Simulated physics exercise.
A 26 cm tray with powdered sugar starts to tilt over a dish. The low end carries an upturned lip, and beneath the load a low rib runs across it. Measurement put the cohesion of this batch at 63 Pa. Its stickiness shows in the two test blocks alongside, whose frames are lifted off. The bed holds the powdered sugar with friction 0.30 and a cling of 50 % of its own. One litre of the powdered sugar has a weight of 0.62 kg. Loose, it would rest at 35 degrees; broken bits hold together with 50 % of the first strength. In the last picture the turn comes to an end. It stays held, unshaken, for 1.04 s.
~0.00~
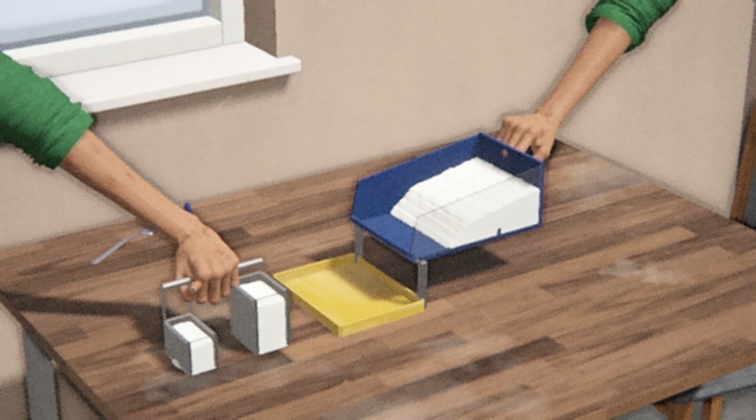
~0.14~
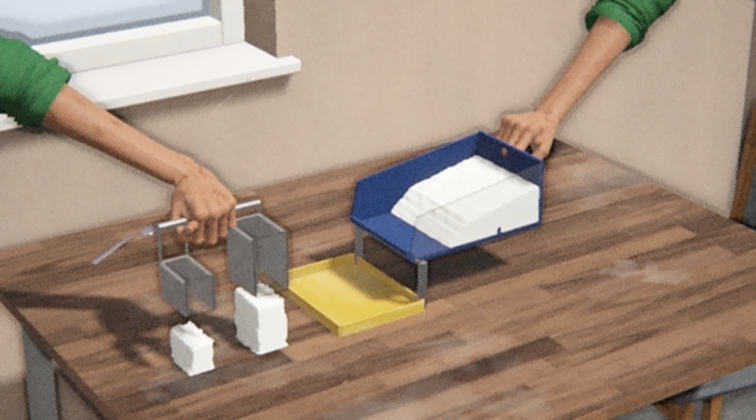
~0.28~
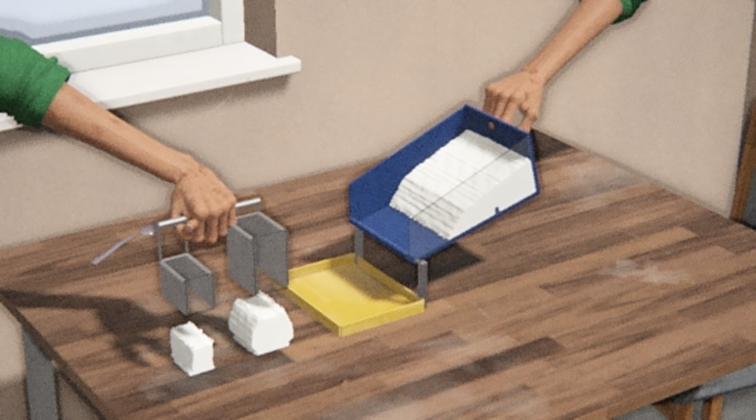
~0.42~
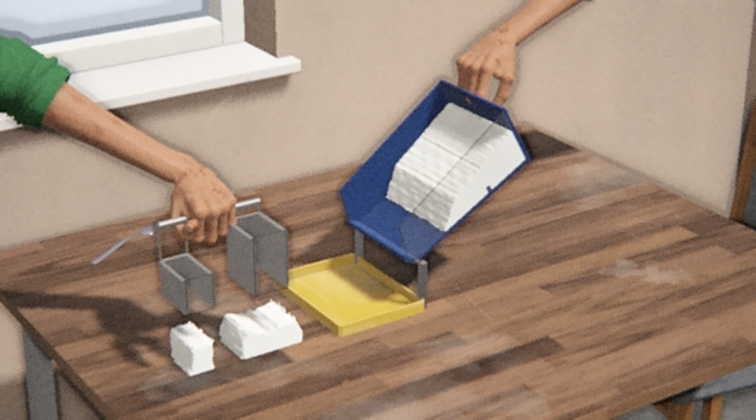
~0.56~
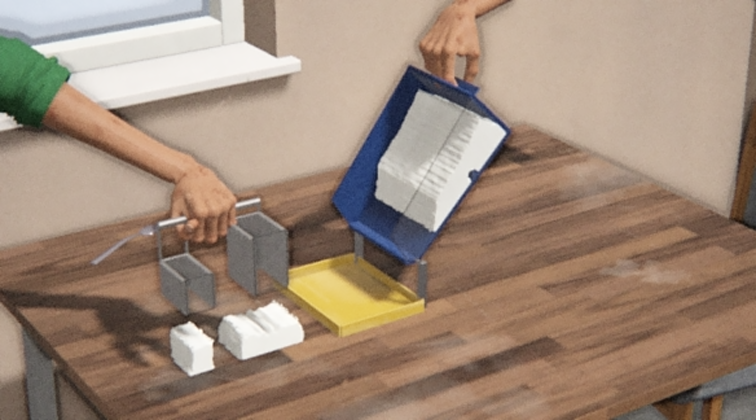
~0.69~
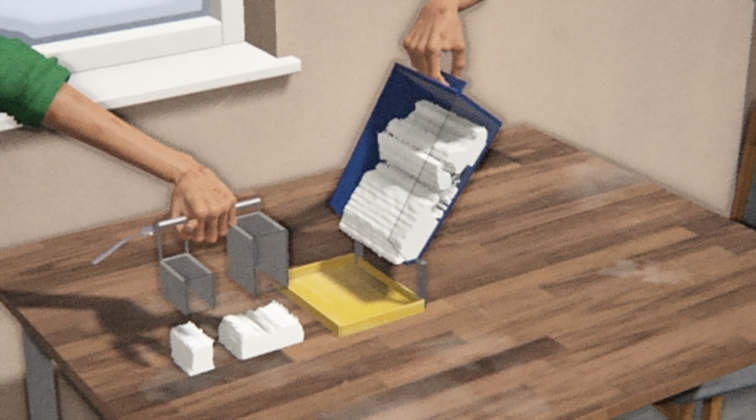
At the start, one hand grips a bar joining two small holders around white powder blocks, while another holds a blue tray of white powder beside a yellow dish. The left hand lifts the holders away, and the taller block slumps. The right hand tilts the tray steeply, and the powder breaks and slides toward its low end.
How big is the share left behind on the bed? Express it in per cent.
About 25 %.
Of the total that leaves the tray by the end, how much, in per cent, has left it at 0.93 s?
It is about 90 %.
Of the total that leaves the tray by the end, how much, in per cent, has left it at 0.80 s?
Share so far: Roughly 50 percent.
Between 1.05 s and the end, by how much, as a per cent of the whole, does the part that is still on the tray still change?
Near 1 %.
By 0.80 s, the tilt is 52 degrees and 65 % is on the bed.
By 0.93 s, the tilt is 52 degrees and 31 % is on the bed.
By 1.05 s, the tilt is 52 degrees and 26 % is on the bed.
By 1.18 s, the tilt is 52 degrees and 25 % is on the bed.
By 1.70 s, at the end, the tilt is 52 degrees and 25 % is on the bed.
